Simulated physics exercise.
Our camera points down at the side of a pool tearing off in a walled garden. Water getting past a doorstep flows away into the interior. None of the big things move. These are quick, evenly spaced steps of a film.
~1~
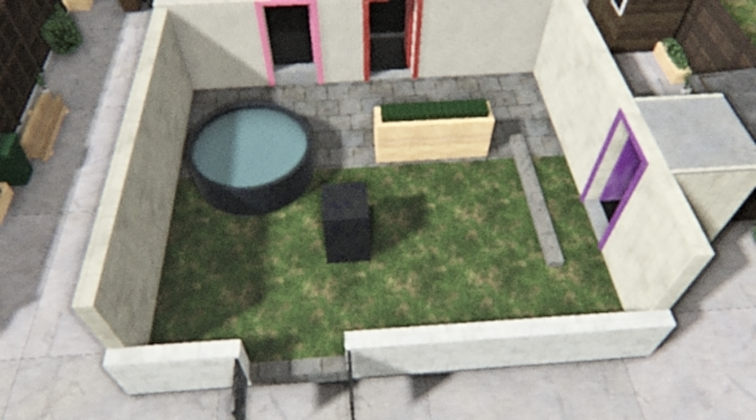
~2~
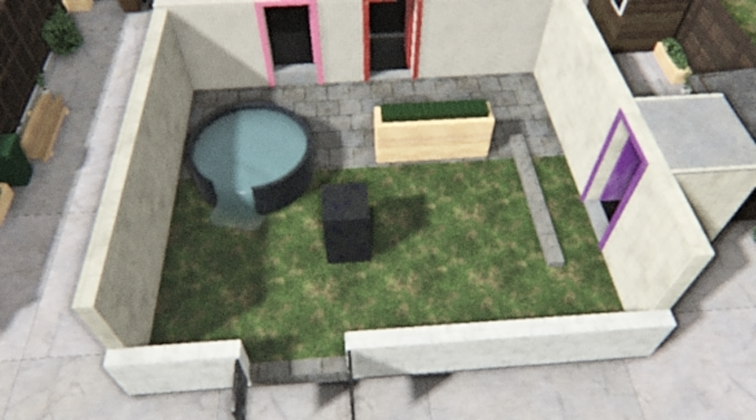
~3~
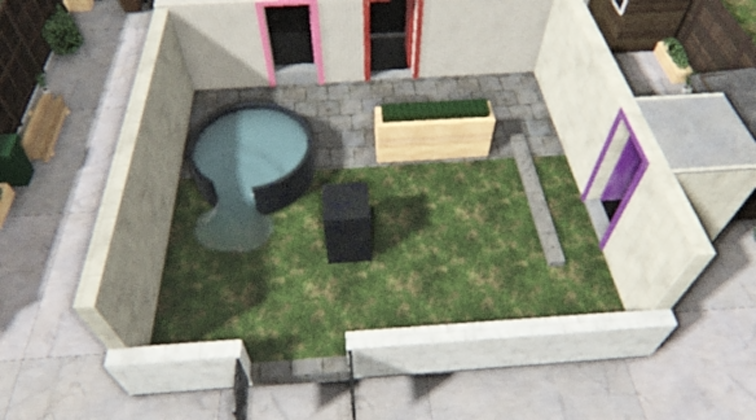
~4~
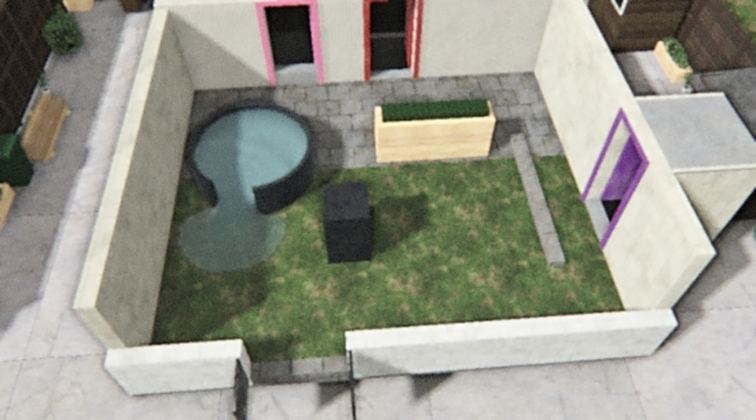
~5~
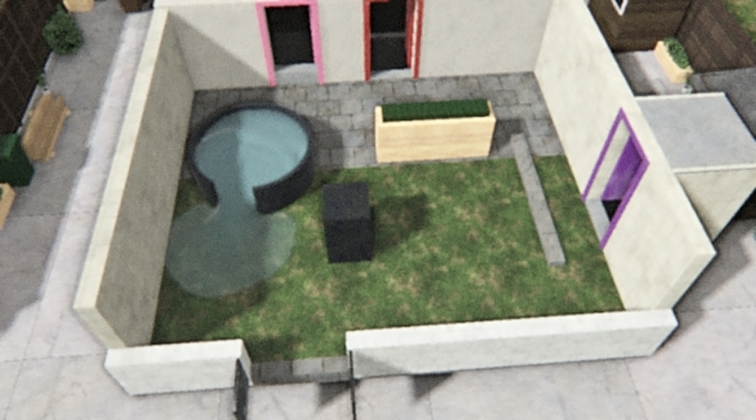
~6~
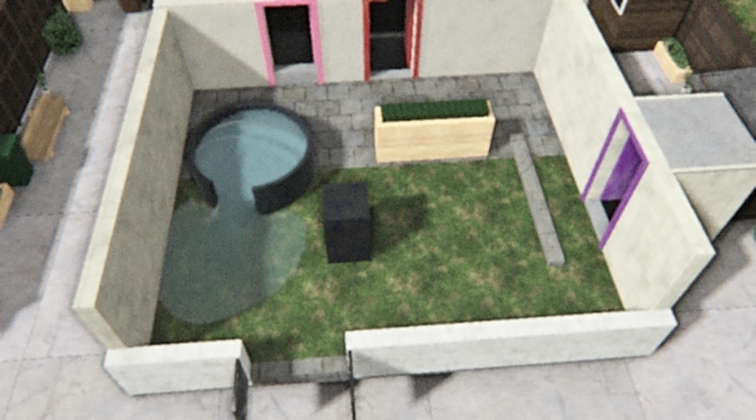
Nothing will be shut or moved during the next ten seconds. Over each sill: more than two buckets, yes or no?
Purple door: No, not more; red door: No, not more; pink door: No, not more.
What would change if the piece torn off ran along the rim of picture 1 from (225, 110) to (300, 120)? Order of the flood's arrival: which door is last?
That would be the purple-painted one.
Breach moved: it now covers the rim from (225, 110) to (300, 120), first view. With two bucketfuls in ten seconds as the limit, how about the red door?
Note: Red door crosses the line.
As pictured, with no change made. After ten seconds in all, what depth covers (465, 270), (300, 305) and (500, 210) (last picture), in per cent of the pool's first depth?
In order: Roughly 6, 10 and 6 in a hundred.
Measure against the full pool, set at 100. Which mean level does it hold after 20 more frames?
Roughly 48 %.
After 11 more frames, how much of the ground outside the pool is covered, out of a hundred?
The answer is around 20 per cent.
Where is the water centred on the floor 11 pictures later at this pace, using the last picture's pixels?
The water's centre sits above (242, 215).
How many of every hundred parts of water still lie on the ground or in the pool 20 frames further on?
Roughly 96 out of every hundred parts.
A moment on, water covers 15 % of the floor; the purple door not reached, the red door not reached, the pink door not reached.
Next, water covers 20 % of the floor; the purple door not reached, the red door not reached, the pink door not reached.
Then, water covers 25 % of the floor; the purple door not reached, the red door not reached, the pink door not reached.
Later, water covers 40 % of the floor; the purple door not reached, the red door not reached, the pink door not reached.
In the end, water covers 65 % of the floor; the purple door not reached, the red door not reached, the pink door wet at the sill, nothing in.
